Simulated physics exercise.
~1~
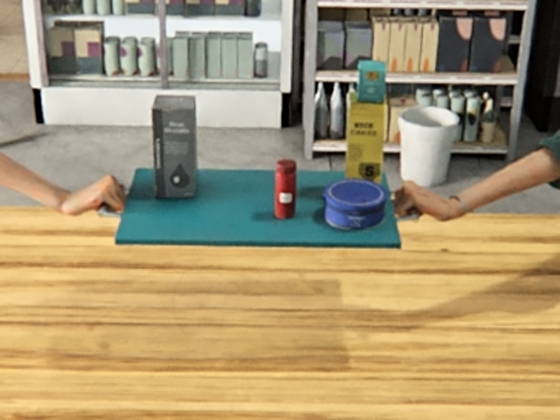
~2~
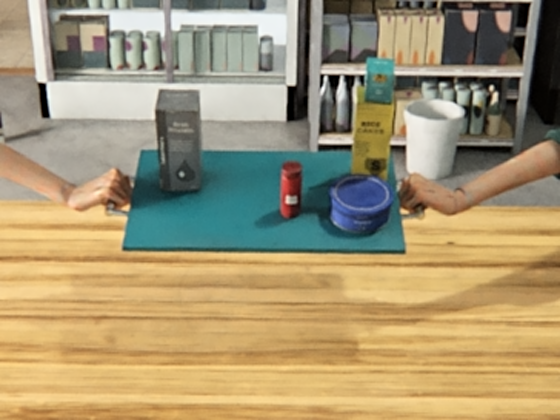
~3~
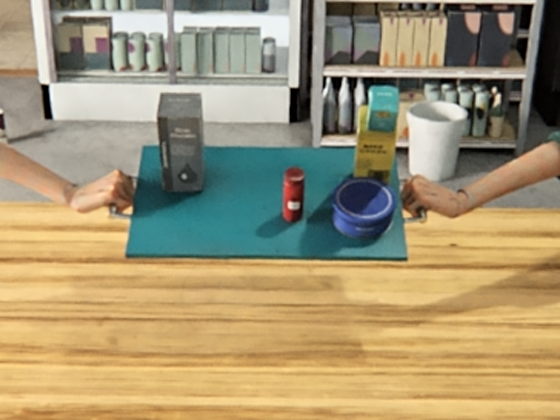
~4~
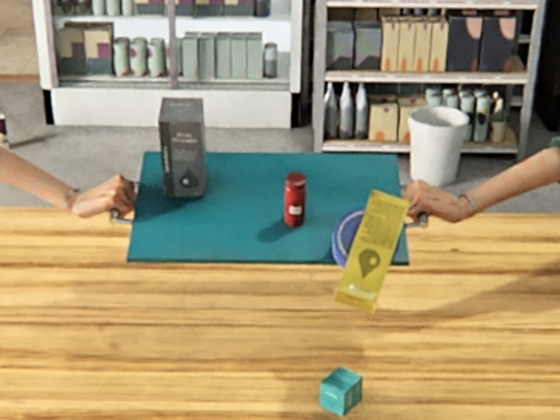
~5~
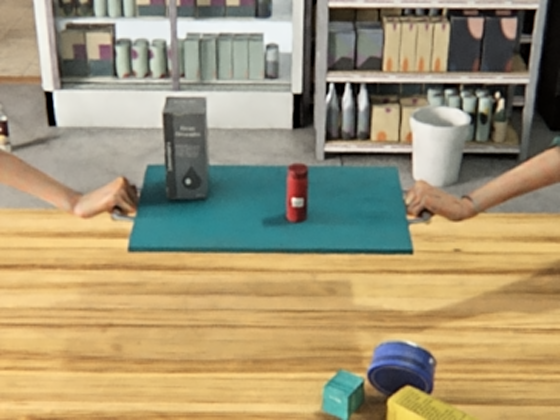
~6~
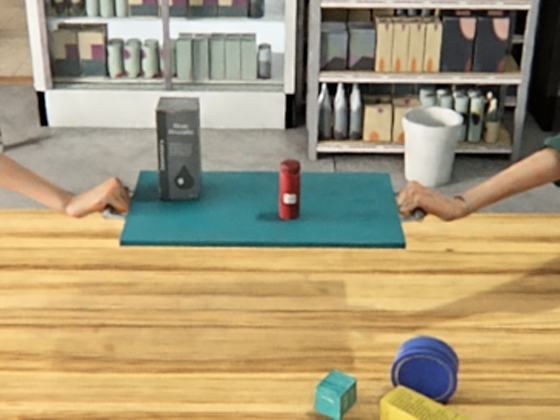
Two hands tip a tray forward, dropping three items onto the table, then level it.
